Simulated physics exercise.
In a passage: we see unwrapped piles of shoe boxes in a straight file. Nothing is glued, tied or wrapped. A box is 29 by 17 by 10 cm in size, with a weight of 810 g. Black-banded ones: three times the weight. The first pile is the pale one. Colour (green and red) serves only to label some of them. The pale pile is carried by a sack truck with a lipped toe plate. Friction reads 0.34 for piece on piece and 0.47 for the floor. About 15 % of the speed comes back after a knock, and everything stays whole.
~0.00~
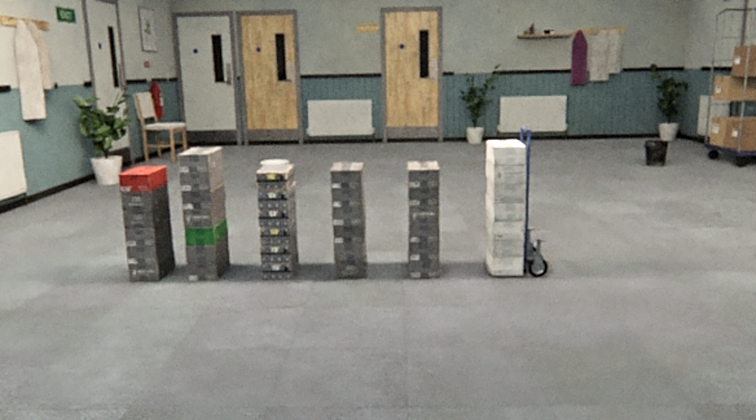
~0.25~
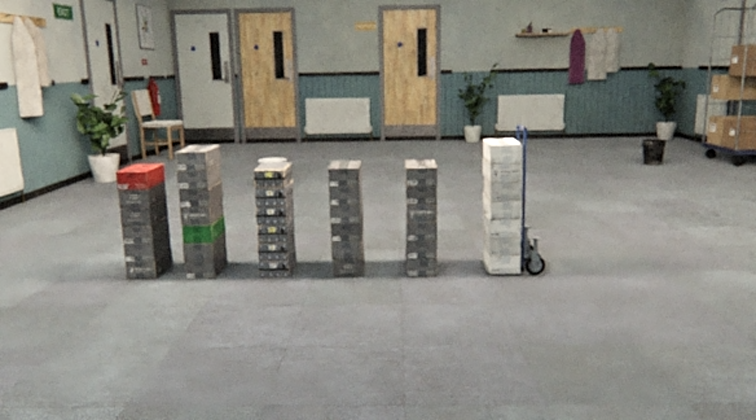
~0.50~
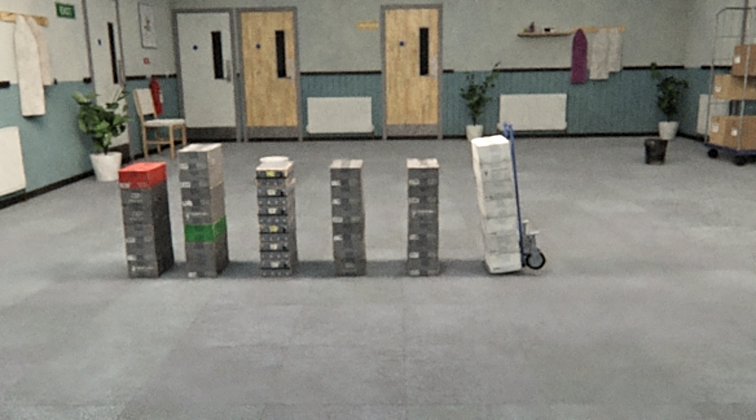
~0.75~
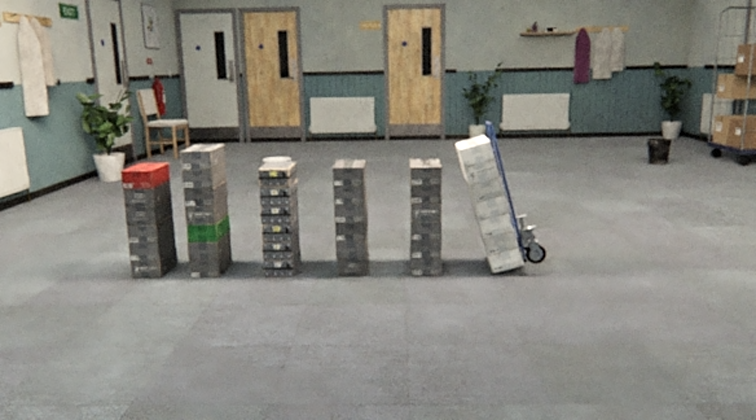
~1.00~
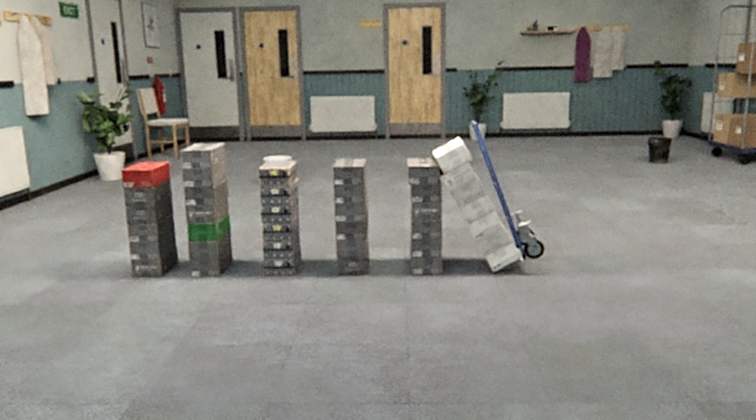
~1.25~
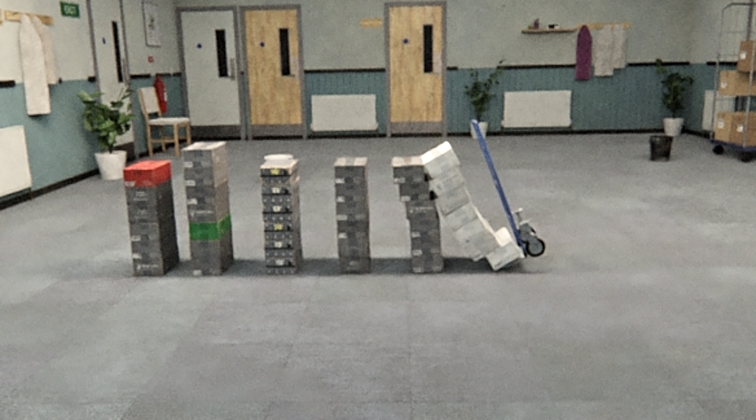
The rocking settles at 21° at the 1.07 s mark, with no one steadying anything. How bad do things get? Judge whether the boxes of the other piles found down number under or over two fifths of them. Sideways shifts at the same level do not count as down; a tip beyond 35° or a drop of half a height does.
Under two fifths.
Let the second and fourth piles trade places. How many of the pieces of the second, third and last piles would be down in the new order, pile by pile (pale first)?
Pile by pile, you'd see second at 0, third at 0 and last at 0 down.
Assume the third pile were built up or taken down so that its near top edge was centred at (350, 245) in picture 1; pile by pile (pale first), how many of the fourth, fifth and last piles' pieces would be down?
You'd get fourth 0, fifth 0 and last 0.
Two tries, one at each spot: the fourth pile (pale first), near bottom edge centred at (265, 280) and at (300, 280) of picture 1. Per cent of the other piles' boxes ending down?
30 and 20 %.
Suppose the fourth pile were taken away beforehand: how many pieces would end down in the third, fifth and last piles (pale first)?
Third 5, fifth 0, last 0.
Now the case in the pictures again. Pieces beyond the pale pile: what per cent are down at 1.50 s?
0 per cent.
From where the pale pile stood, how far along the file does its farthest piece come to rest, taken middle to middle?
70 cm.
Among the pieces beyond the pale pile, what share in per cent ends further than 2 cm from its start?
I get 40 %.
After 1.50 s, 7 of the pale pile down; none of the 31 other boxes down, 7 disturbed.
After 1.84 s, 7 of the pale pile down; 5 of the 31 other boxes down.
In the end (2.7 s), 6 of the pale pile down; 5 of the 31 other boxes down; red box unmoved; green box unmoved. That is 16 per cent. From the last view, middles, red box near (148, 174), green box near (211, 225).
